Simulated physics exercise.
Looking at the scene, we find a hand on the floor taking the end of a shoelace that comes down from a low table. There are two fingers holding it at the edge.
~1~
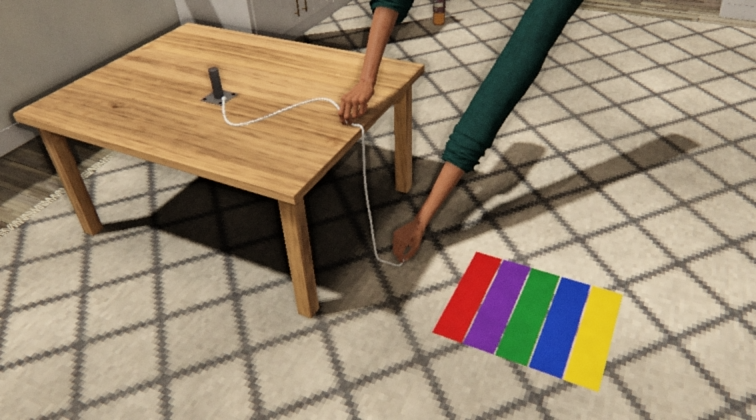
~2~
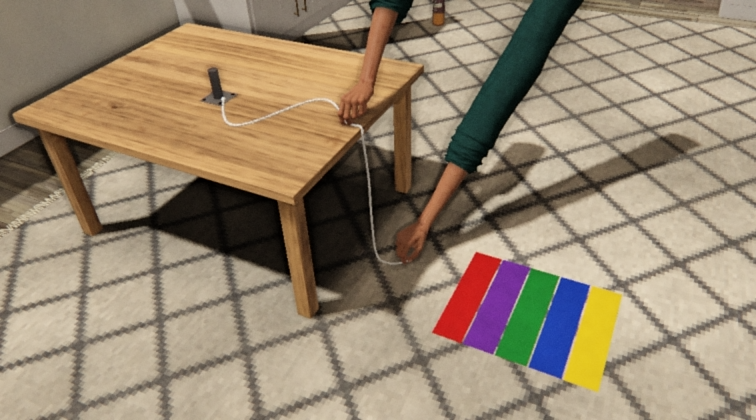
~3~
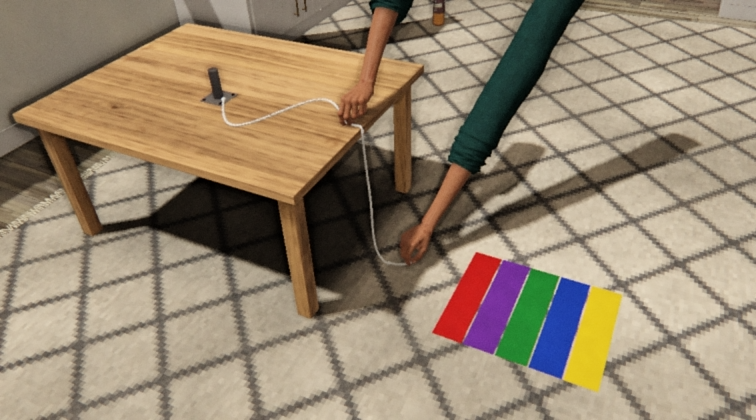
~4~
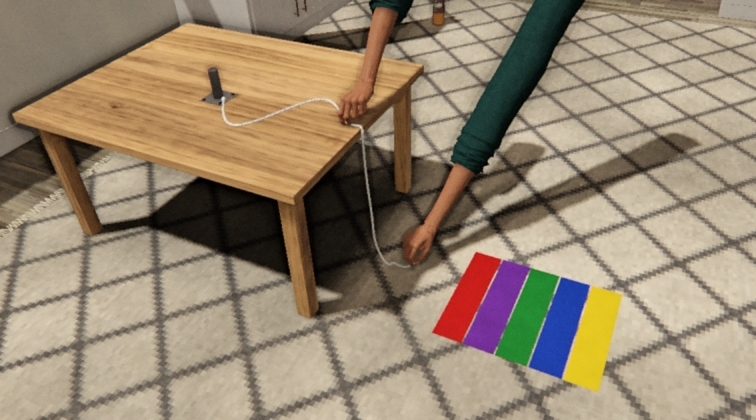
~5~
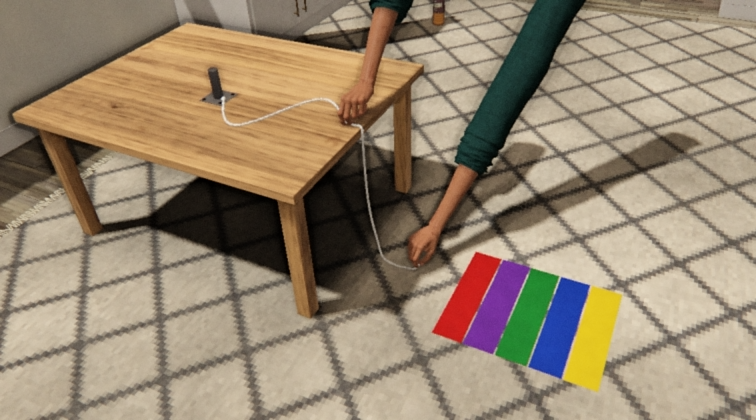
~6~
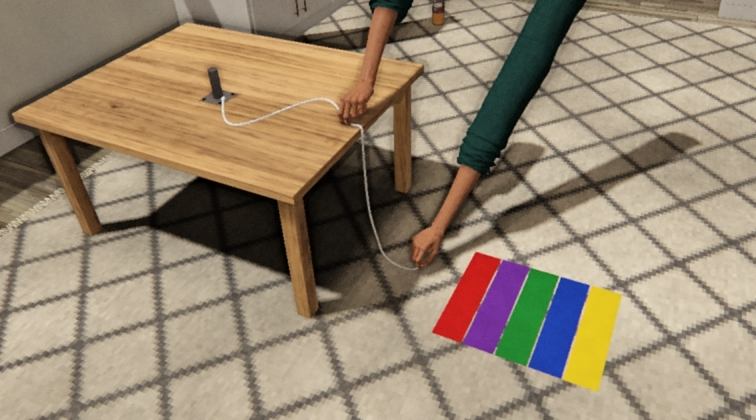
In this clip, one hand holds a white cord at the edge of a low wooden table while the other, near the floor, slowly moves the cord's lower end slightly right, toward a mat of five coloured stripes.
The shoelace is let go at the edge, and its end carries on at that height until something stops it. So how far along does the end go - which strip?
Along to the yellow strip.
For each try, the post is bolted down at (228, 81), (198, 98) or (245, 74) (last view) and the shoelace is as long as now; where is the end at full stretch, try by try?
Try by try, around (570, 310), (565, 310) and (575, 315).
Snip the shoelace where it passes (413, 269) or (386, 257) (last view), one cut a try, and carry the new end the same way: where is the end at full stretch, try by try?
In order, around (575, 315) and (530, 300).
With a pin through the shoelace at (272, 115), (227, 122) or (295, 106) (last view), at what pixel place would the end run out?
They end up at (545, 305), (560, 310) and (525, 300).
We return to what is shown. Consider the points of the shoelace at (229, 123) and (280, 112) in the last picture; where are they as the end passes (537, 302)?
Taking them in turn, (266, 110) and then (313, 122).
Soon after, end near (537, 302); over green.
After that, end near (572, 313); over blue.
At the stop, end near (592, 319); over yellow. The end stops over the yellow strip.
